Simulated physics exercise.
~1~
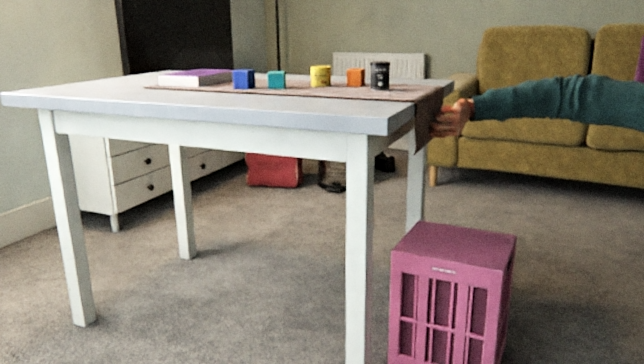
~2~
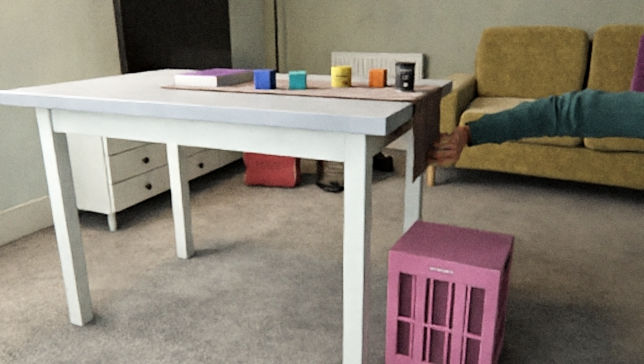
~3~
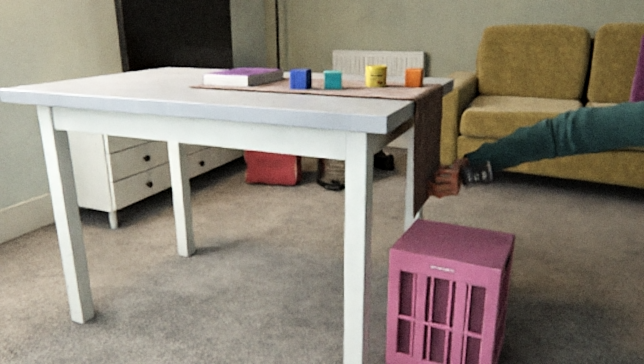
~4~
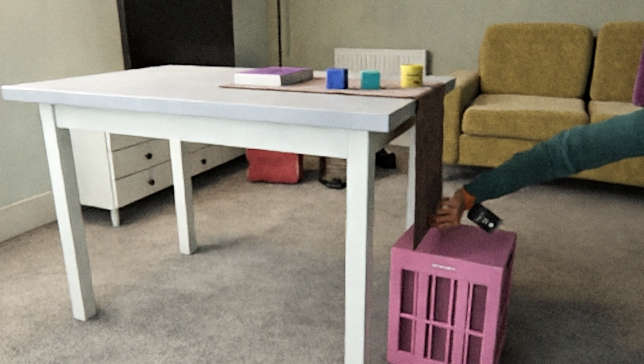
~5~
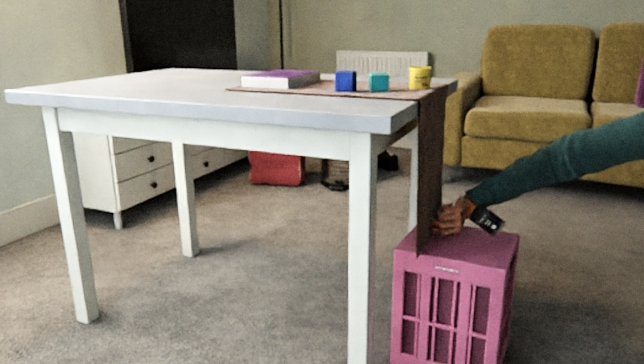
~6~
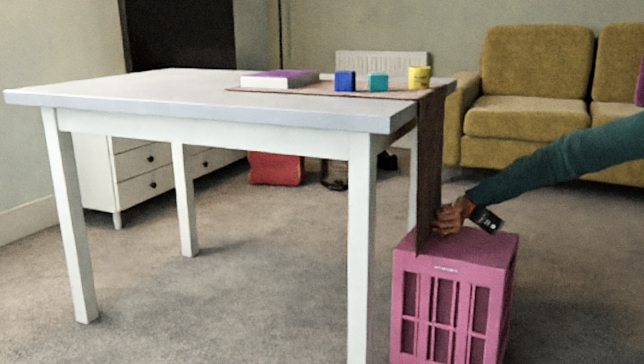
The video shows a hand slowly pulling a brown scarf over the right end of a white table, carrying a book and small objects along until the black can and orange cube drop beside the hand above a pink crate, while the yellow pot, two cubes and book remain on the table.
